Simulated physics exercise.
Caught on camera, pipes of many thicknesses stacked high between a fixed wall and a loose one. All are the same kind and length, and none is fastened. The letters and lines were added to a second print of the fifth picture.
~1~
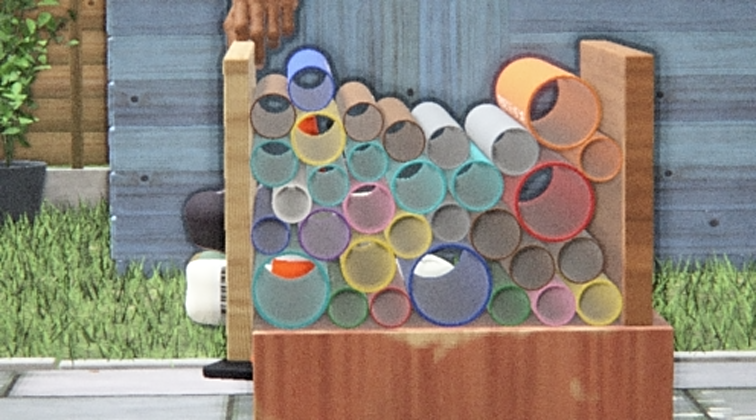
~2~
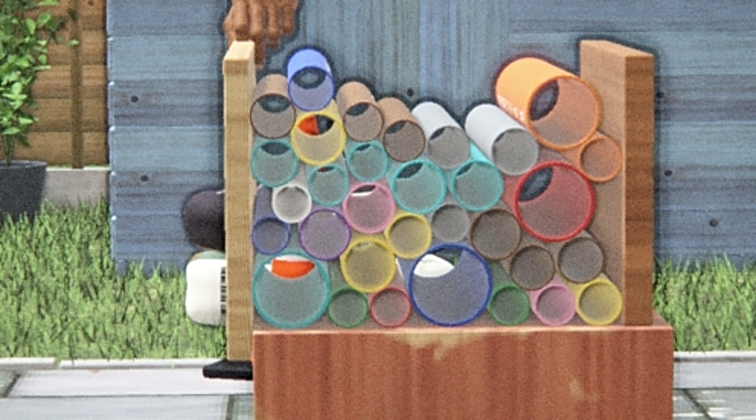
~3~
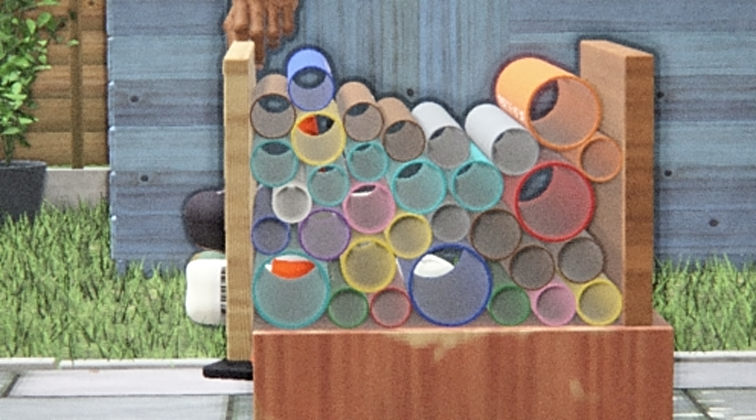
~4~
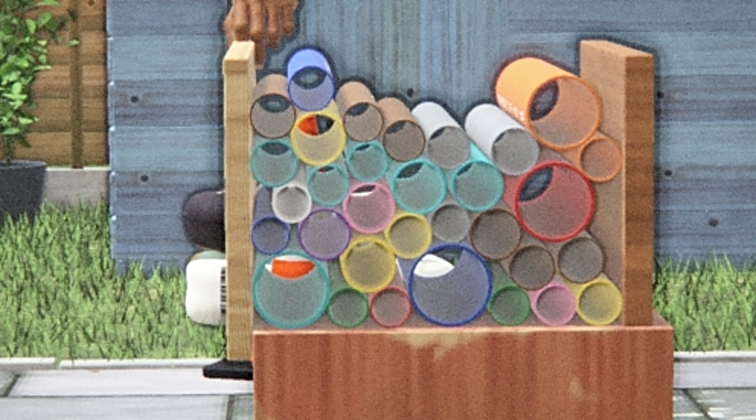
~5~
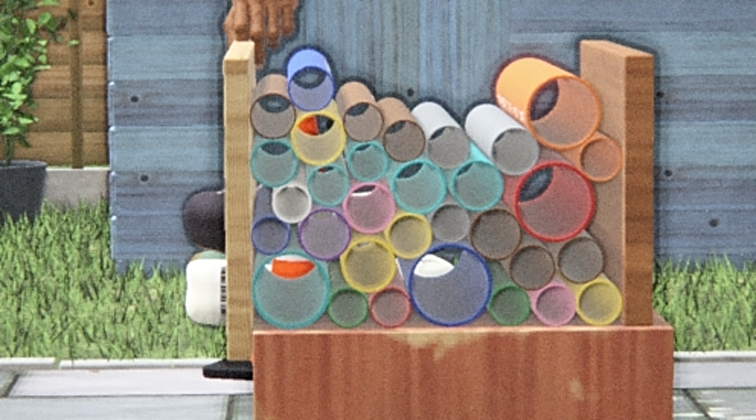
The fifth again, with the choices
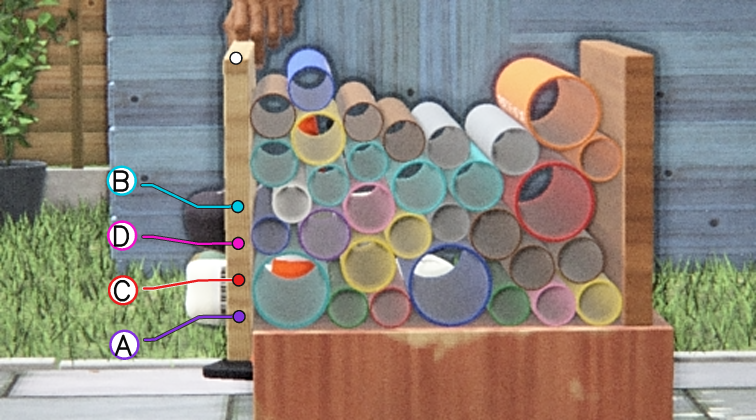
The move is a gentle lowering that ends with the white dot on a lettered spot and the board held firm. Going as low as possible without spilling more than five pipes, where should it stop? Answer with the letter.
At most to D.
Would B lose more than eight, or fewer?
Fewer than eight.
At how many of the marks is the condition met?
The number is two.
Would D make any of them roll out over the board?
Yes.
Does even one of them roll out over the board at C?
At C: Yes.
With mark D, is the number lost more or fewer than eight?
It loses fewer than eight.
On the marked copy, A at (239, 317); B at (238, 207); C at (239, 280); D at (239, 244); the white dot at (236, 58).
Following D. Soon after the start, top of the board (249, 140).
Later, top of the board (251, 238).
In the end, top of the board (251, 242), five out over the board.
As for the rest, A more than five out over the board; B five out over the board; C more than five out over the board.
